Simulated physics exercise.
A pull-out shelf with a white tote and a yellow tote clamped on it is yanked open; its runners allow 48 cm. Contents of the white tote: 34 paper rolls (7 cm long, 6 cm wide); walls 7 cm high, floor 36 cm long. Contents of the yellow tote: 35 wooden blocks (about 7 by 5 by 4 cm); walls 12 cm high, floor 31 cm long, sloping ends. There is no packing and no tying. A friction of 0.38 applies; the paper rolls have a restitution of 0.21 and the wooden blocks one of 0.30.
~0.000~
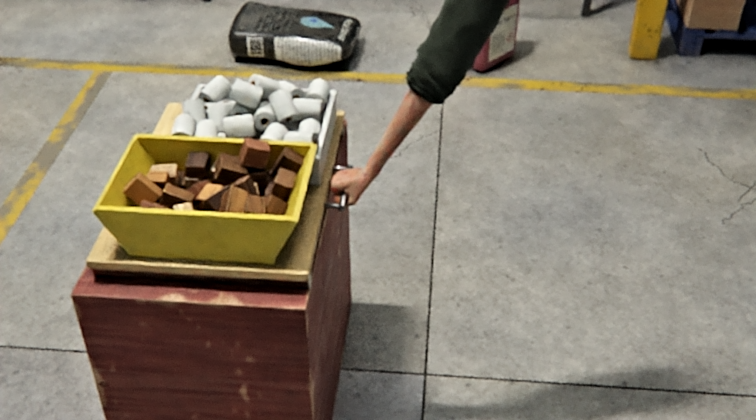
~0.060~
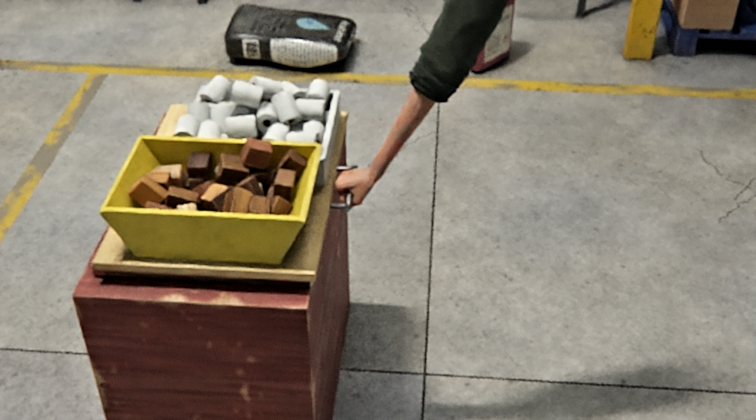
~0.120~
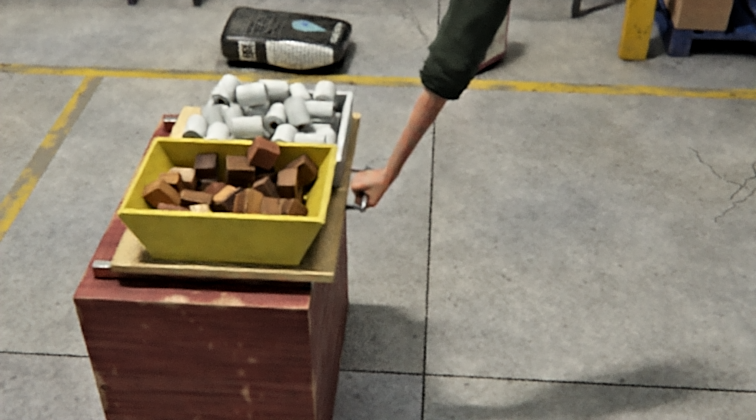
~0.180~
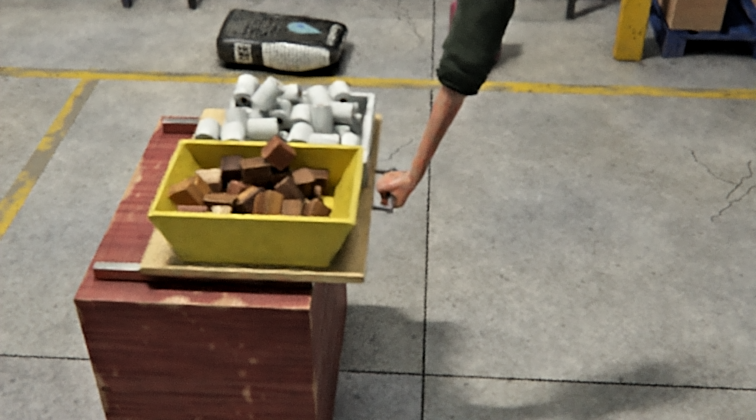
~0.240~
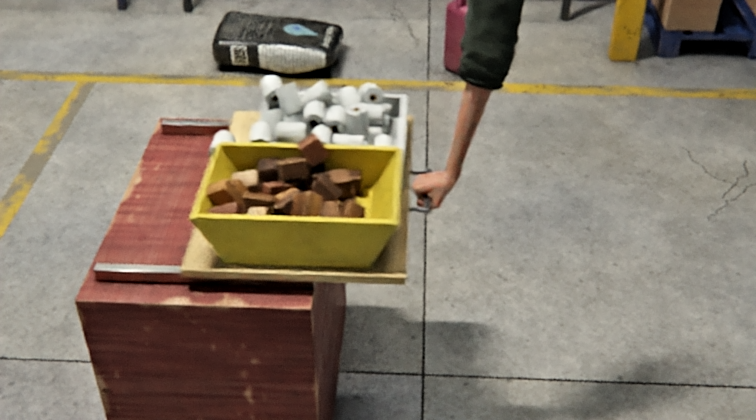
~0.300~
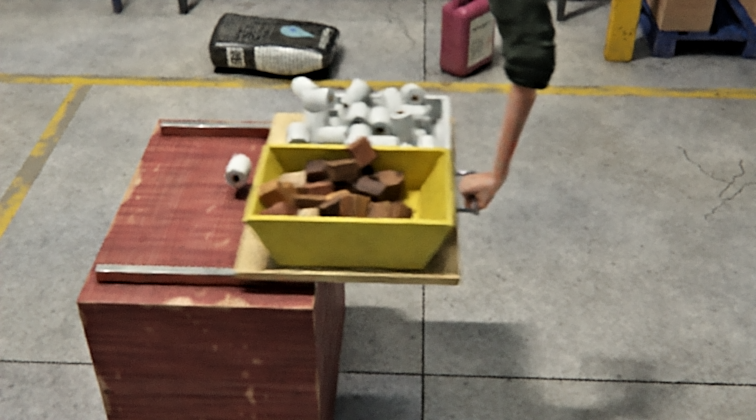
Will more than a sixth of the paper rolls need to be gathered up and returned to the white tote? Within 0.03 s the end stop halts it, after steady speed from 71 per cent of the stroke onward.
Yes.
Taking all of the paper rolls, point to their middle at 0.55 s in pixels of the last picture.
Their middle is at about (443, 144).
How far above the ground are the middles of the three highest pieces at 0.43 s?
Height, averaged: Around 92 cm.
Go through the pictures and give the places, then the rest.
In the first picture (places track the rim corner closest to us here, unless another is named; the camera moves round a little), white tote (by its farthest rim corner) (203, 85); yellow tote (292, 218); 0 cm pulled; all still inside.
In the second picture, white tote (206, 86); yellow tote (300, 218); 1 cm pulled.
In the third picture, white tote (219, 88); yellow tote (319, 219); 5 cm pulled.
In the fourth picture, white tote (241, 91); yellow tote (350, 221); 12 cm pulled; 1 out, the lowest roll at (208, 135).
In the fifth picture, white tote (273, 93); yellow tote (393, 222); 21 cm pulled; 1 out, the lowest roll at (222, 148).
In the sixth picture, white tote (314, 94); yellow tote (448, 222); 33 cm pulled; 1 out, the lowest roll at (238, 171).
After 0.35 s, the shelf hits its stop.
After 0.43 s, the white tote is down by 4 of 34 and the yellow tote has all 35.
After 0.55 s, the white tote is down by 7 of 34 and the yellow tote is down by 1 of 35.
After 0.77 s, the white tote is down by 9 of 34 and the yellow tote is down by 2 of 35.
Final count (at 1.21 s), the white tote is down by 10 of 34 and the yellow tote is down by 2 of 35. Asked share, 10 of 34, 29 per cent.
